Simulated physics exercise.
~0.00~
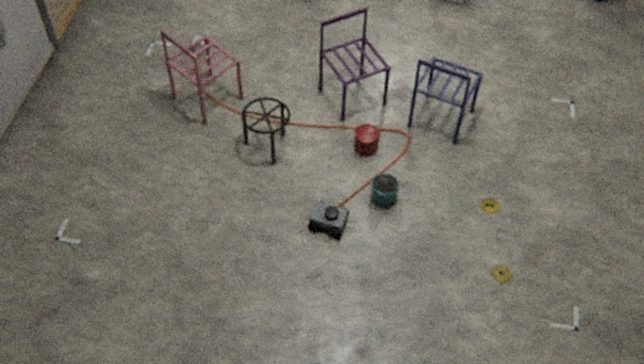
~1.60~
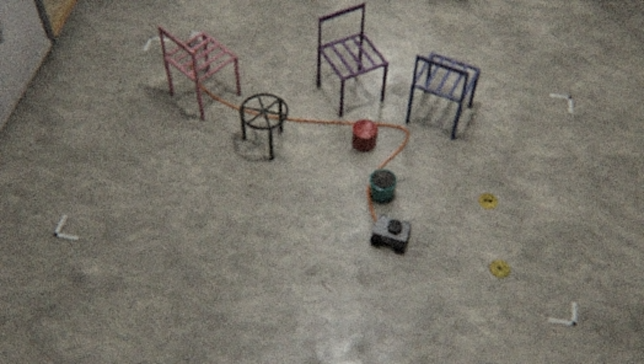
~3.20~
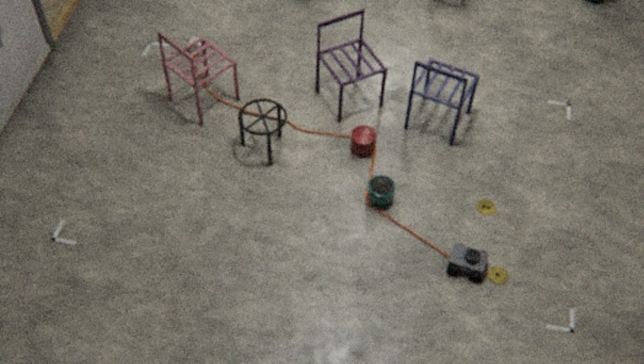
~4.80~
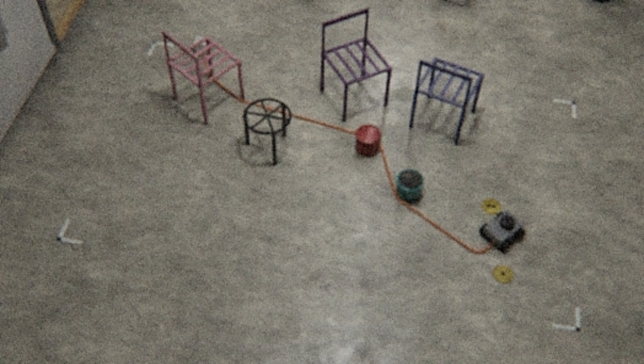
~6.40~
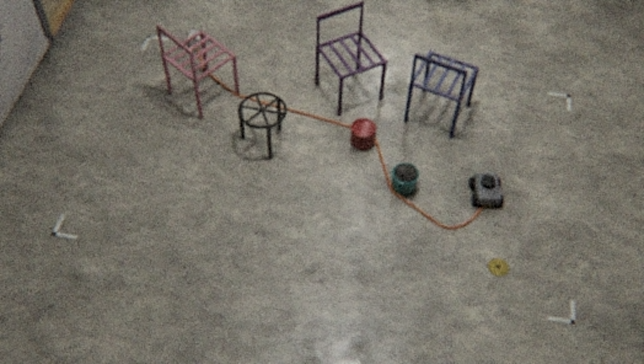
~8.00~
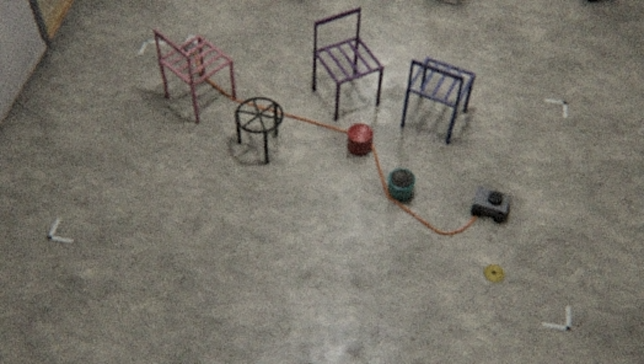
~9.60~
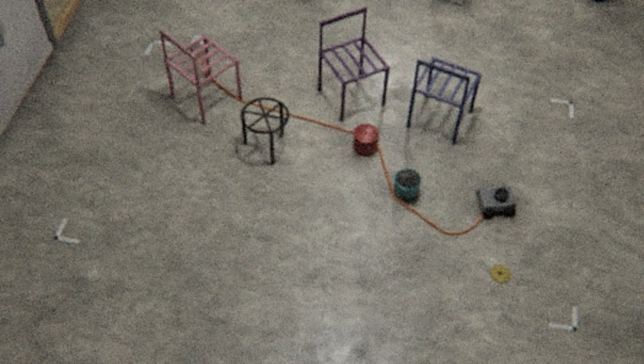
To begin with, a small dark cart sits on a grey floor, its orange lead looping back past a teal pot and a red tub toward a black stool and a pink chair, with purple and blue chairs nearby. The cart drives right, passing below the pot, and continues down to the lower yellow mark as the loop pulls in against the tub and pot. It then heads up toward the upper mark, and the teal pot shifts a short way right. Finally the cart stops around the upper mark, its lead curving loosely behind, while the tub, stool and chairs keep their places.
